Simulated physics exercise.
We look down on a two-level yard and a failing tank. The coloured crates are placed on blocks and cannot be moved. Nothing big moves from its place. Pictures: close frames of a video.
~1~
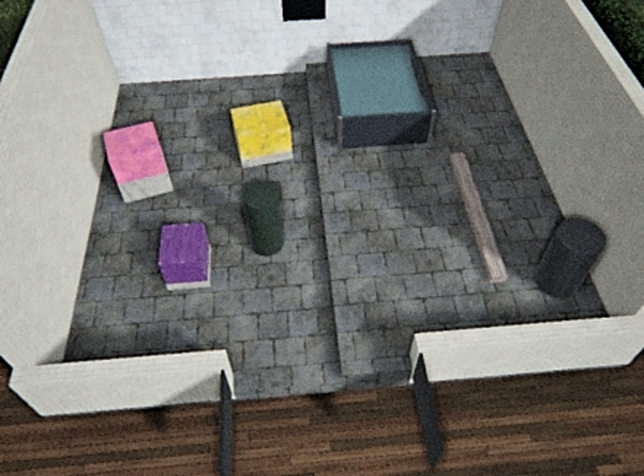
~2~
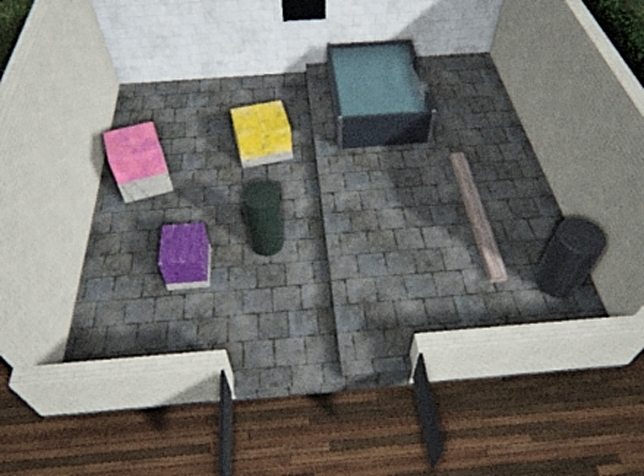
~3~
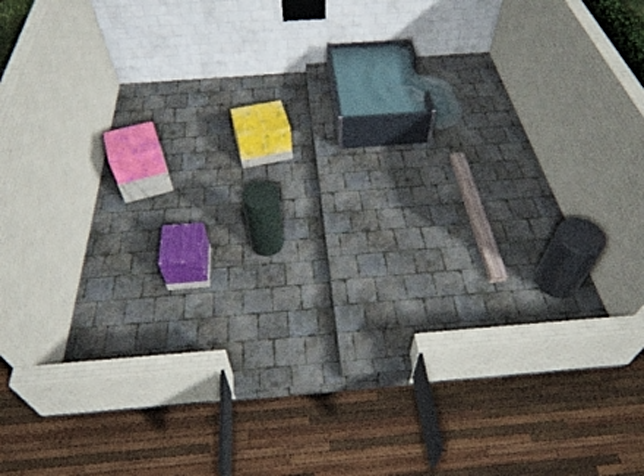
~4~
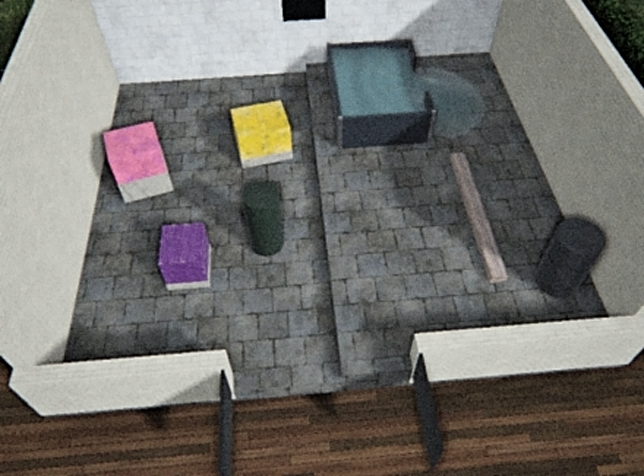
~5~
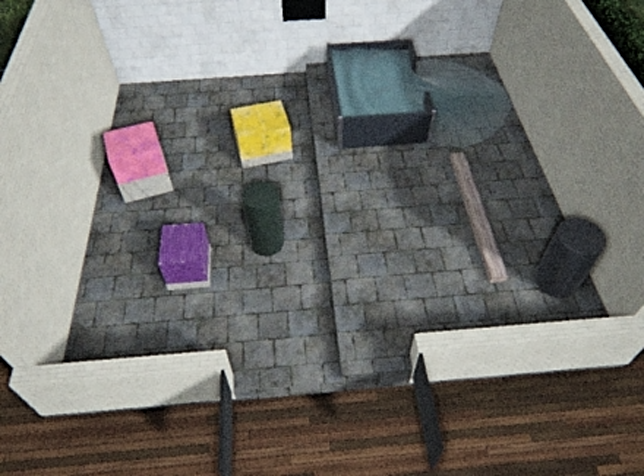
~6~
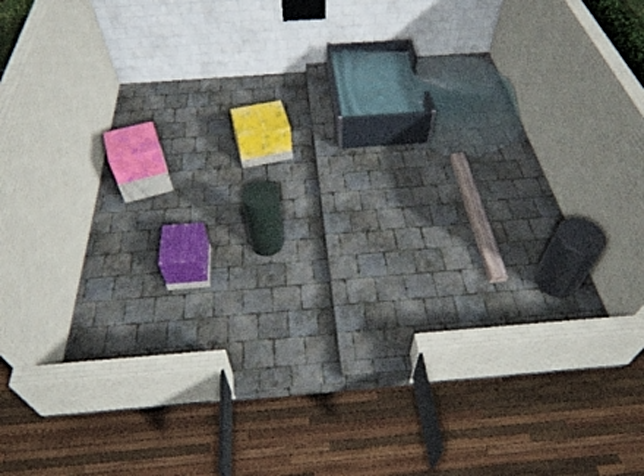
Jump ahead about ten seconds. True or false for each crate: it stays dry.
Pink crate: True, it stays dry; purple crate: True, it stays dry; yellow crate: True, it stays dry.
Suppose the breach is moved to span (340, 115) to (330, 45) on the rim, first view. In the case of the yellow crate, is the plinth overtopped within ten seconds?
As far as I can tell, the yellow crate is overrun.
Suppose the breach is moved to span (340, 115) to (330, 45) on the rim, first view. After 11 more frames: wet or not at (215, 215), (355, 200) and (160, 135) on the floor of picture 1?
Order as asked: Swamped, untouched, swamped.
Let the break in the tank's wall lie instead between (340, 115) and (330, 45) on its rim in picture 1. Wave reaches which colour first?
That would be the crate marked yellow.
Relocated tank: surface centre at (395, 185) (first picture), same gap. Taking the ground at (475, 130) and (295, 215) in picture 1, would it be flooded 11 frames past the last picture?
The first spot is inundated and the second is not reached.
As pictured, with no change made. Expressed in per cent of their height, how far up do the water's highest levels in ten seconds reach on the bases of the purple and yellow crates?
Peak levels: Approx. 60 % then 10 %.
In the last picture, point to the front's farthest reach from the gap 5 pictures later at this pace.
The wet edge reaches furthest near (549, 186).
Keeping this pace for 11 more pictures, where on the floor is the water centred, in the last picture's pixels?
I'd point to (429, 109).
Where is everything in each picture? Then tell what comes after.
The tank at (378, 80) is whole and still, in the first frame.
Water pours out at (416, 95) and has run to a hidden place, in the second frame.
The front is at (456, 120), out from the gap at (416, 96), in the third frame.
Water pours out at (416, 96) and has run to (482, 106), in the fourth frame.
The front is at (507, 92), out from the gap at (416, 95), in the fifth frame.
The front is at (496, 69), out from the gap at (416, 95), in the sixth frame.
A moment on, water covers 10 % of the floor; the pink crate not reached, the purple crate not reached, the yellow crate not reached.
Next, water covers 15 % of the floor; the pink crate not reached, the purple crate not reached, the yellow crate not reached.
Then, water covers 25 % of the floor; the pink crate not reached, the purple crate not reached, the yellow crate not reached.
Later, water covers 50 % of the floor; the pink crate not reached, the purple crate not reached, the yellow crate water round its plinth.
In the end, water covers 70 % of the floor; the pink crate stayed above the water, the purple crate stayed above the water, the yellow crate stayed above the water.
